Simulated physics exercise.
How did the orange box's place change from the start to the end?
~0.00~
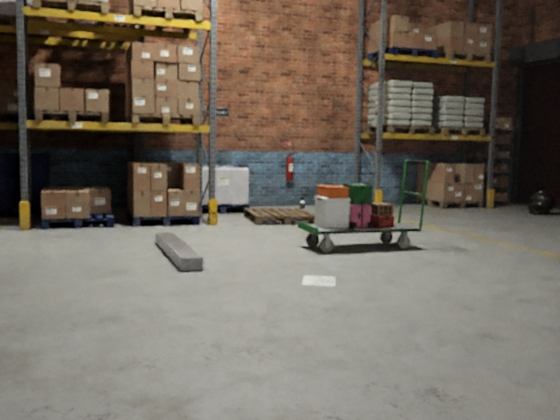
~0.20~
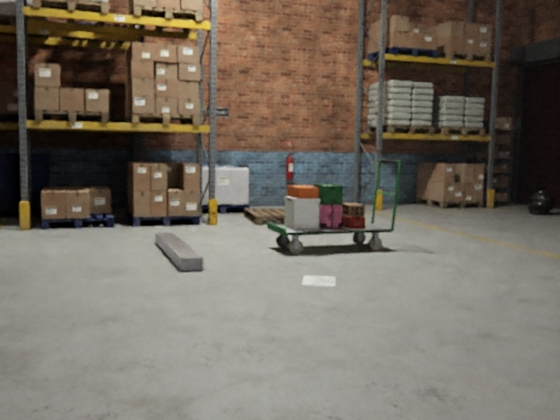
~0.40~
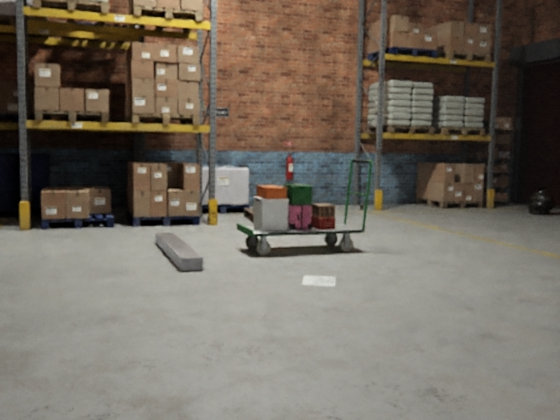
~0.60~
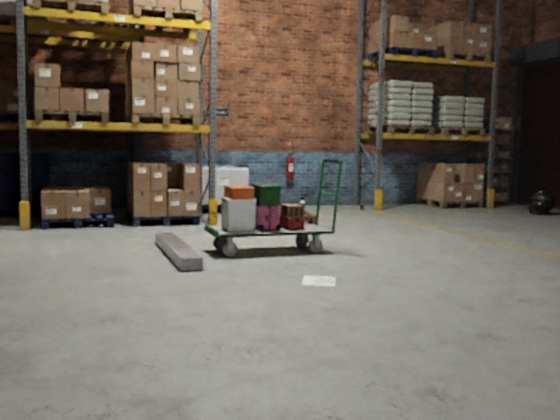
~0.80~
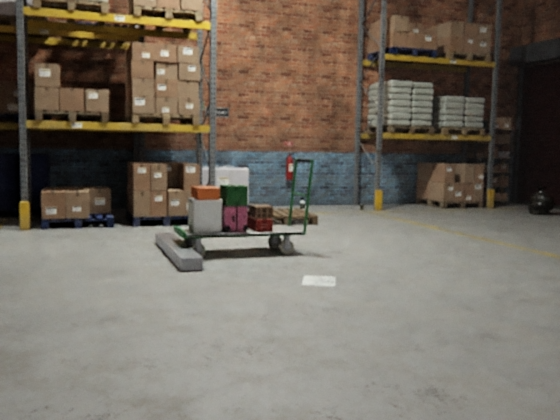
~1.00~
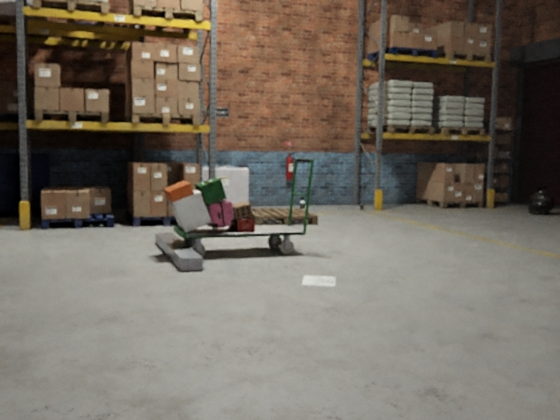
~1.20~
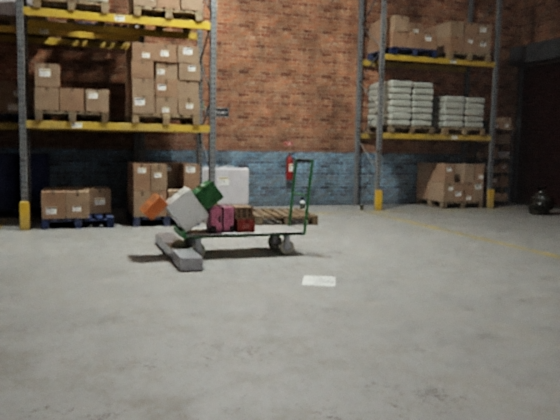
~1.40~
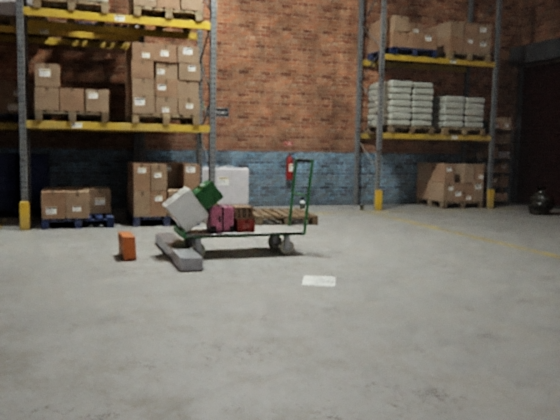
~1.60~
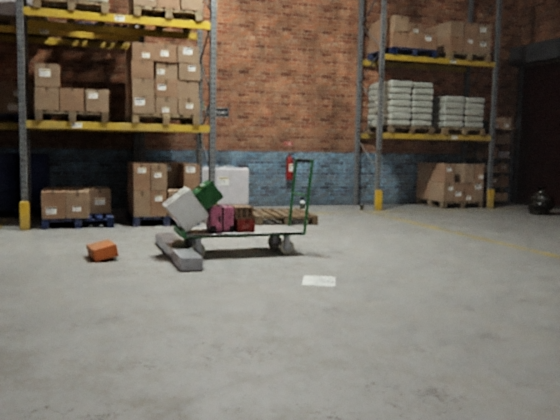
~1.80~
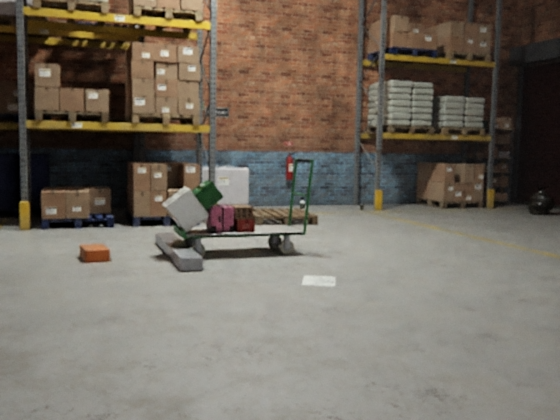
At the start it sat on top of the white box on the cart, and by the end it was lying on the floor to the left of the beam.
